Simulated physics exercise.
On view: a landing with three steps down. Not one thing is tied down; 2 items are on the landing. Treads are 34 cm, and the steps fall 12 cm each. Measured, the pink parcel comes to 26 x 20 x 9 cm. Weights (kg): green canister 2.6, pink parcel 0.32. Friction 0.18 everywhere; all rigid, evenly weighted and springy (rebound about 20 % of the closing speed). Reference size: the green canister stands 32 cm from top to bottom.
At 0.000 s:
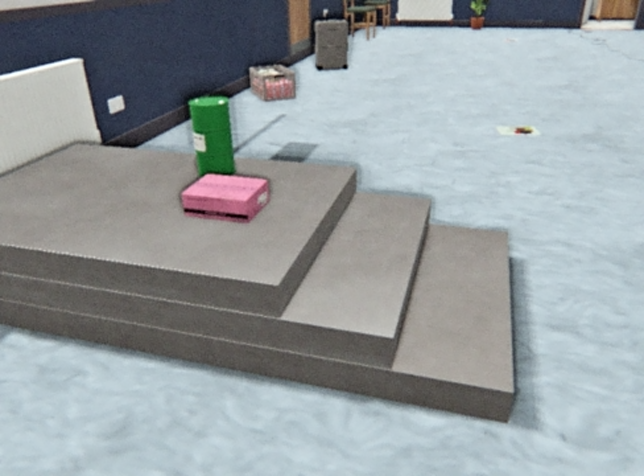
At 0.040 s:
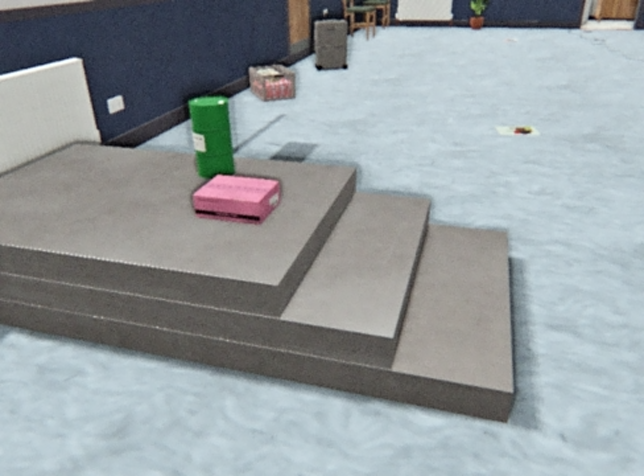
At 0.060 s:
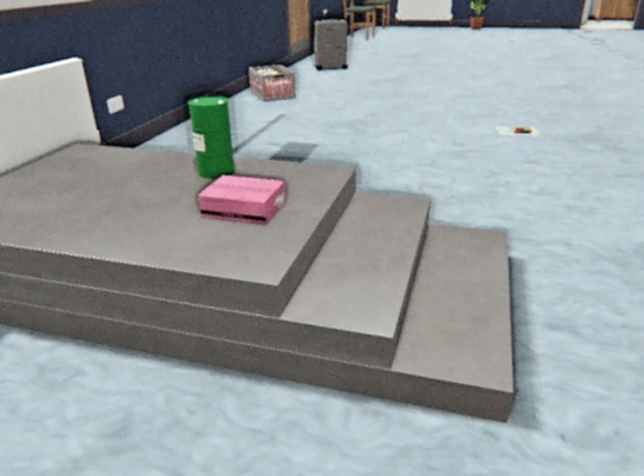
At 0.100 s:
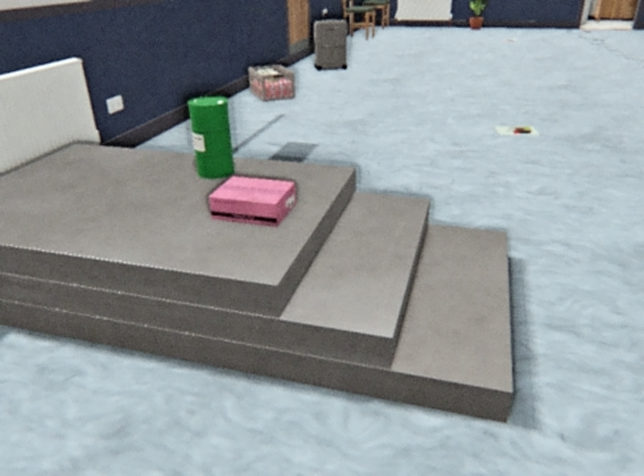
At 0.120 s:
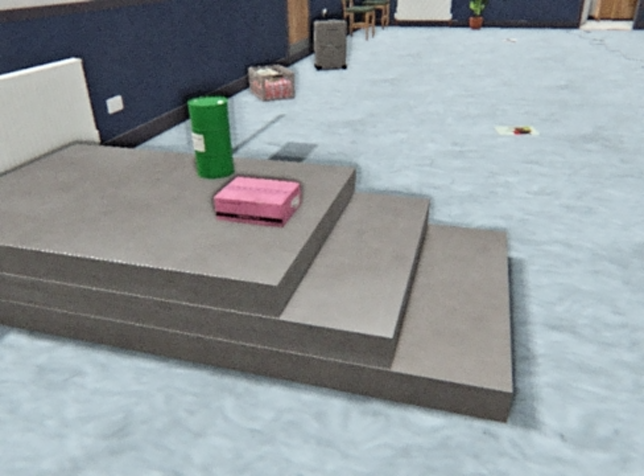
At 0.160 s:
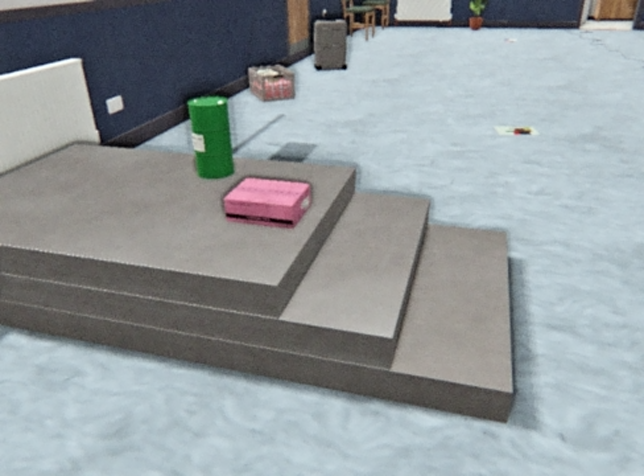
A pink parcel sits beside a green canister on a grey stepped landing, seen from slightly above in a large room with a pale blue floor and dark blue walls. Steps descend to the right, while a pinkish box, a grey suitcase and a chair stand farther back. The parcel slides a short way rightward across the landing, away from the canister, as the camera stays still.
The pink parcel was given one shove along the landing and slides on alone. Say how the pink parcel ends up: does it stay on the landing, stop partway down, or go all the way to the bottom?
It stops partway down.
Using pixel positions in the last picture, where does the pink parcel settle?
You'll find it at about (367, 243).
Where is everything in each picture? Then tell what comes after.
The first frame shows edge 37 cm ahead; pink parcel (227, 198); green canister (213, 138).
The second frame shows edge 32 cm ahead; pink parcel (238, 199); green canister (213, 138).
The third frame shows edge 30 cm ahead; pink parcel (244, 199); green canister (213, 138).
The fourth frame shows edge 26 cm ahead; pink parcel (254, 201); green canister (212, 138).
The fifth frame shows edge 24 cm ahead; pink parcel (259, 201); green canister (212, 138).
The sixth frame shows edge 20 cm ahead; pink parcel (269, 202); green canister (212, 138).
Around 0.36 s, edge 5 cm ahead; pink parcel near (309, 207).
Around 0.66 s, 7 cm past the top edge and 5 cm lower; pink parcel near (341, 222).
Finally (1.5 s), 17 cm past the top edge and 12 cm lower; green canister still in place (within 12 cm). Final places as that camera would see them, pink parcel near (367, 243).
